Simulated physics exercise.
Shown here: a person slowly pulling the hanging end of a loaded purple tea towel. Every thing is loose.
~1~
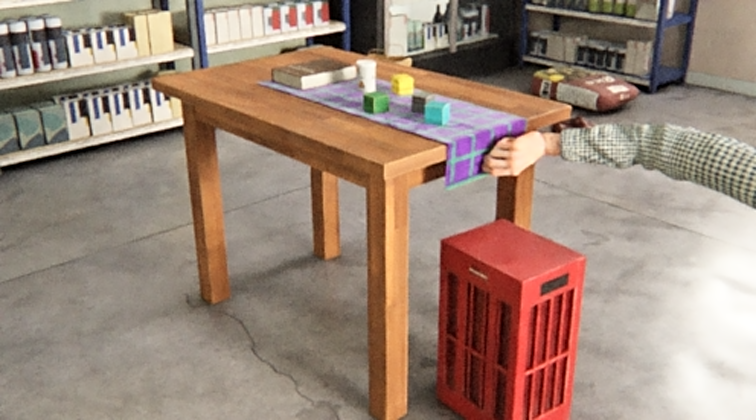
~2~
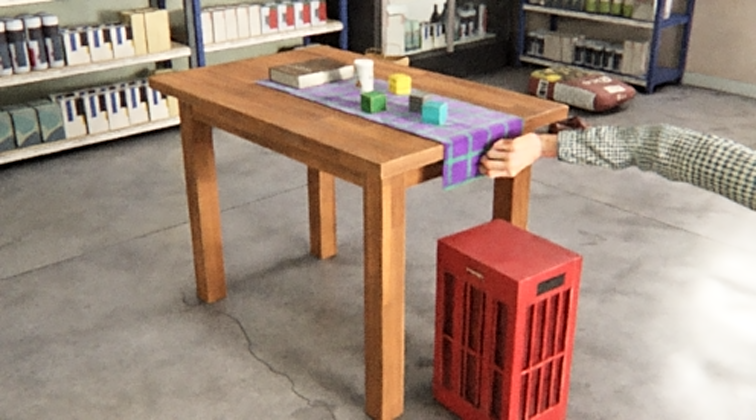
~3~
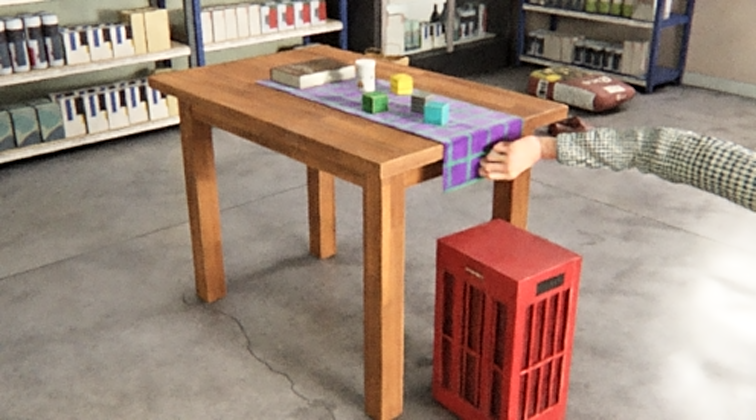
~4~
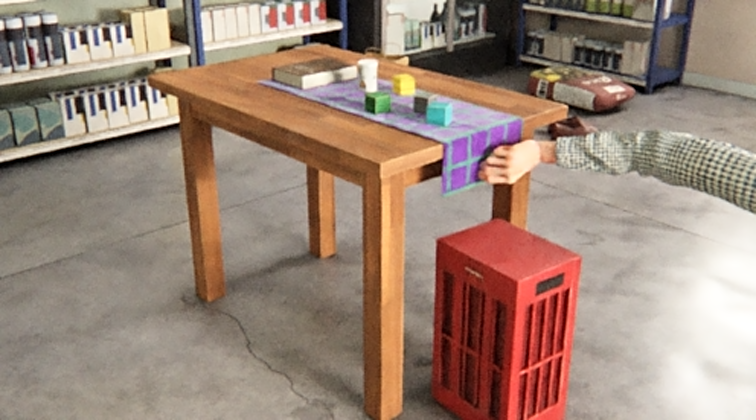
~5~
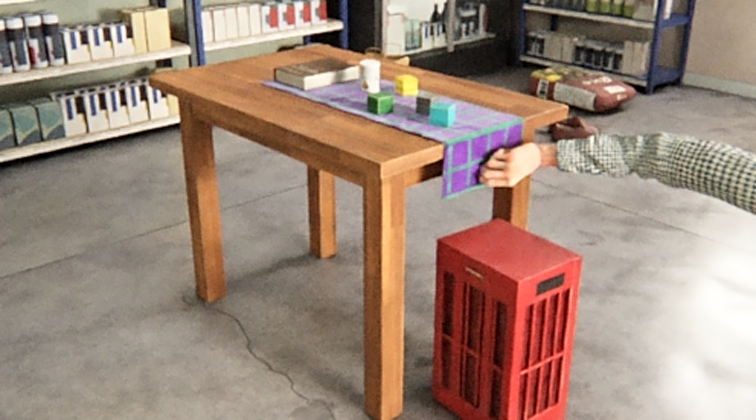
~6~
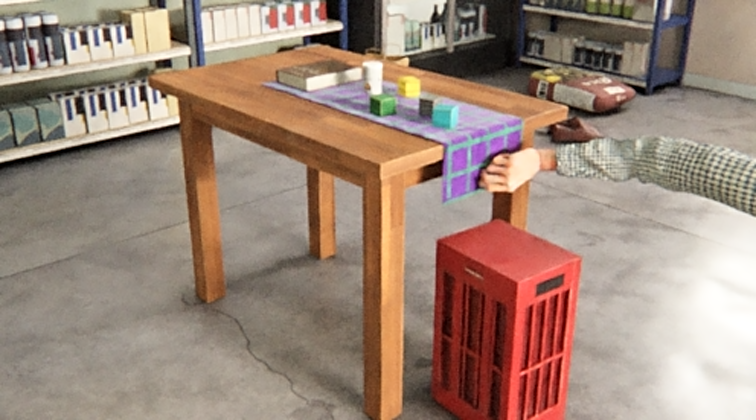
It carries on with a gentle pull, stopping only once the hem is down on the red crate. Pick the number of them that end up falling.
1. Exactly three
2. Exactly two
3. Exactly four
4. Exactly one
Exactly one.
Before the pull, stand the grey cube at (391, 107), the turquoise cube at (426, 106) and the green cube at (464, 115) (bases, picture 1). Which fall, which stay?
Record - grey cube retained; turquoise cube retained; green cube lost.
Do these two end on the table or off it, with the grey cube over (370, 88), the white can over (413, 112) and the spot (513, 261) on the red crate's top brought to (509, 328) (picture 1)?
Grey cube stays, white can is gone.
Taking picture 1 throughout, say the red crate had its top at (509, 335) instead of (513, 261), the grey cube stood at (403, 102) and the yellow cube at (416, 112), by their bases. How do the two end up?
Grey cube: Lost; yellow cube: Lost.
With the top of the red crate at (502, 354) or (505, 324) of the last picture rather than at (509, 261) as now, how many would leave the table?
Counting them gives 4 and 3.
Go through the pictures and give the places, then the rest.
In the first picture, hem (446, 190); turquoise cube (437, 104); grey cube (423, 94); green cube (376, 94); yellow cube (402, 77); white can (366, 62); top of the crate (513, 261).
In the second picture, hem (443, 190); turquoise cube (435, 104).
In the third picture, hem (443, 193); grey cube (423, 94).
In the fourth picture, hem (442, 196); green cube (378, 94); top of the crate (509, 260).
In the fifth picture, hem (442, 199); yellow cube (406, 77).
In the sixth picture, hem (442, 205); turquoise cube (445, 107); grey cube (431, 97); green cube (383, 96); yellow cube (409, 79); white can (372, 64).
A little later, hem on the crate; turquoise cube gone.
When it is over, hem on the crate; turquoise cube gone. It carries off one.
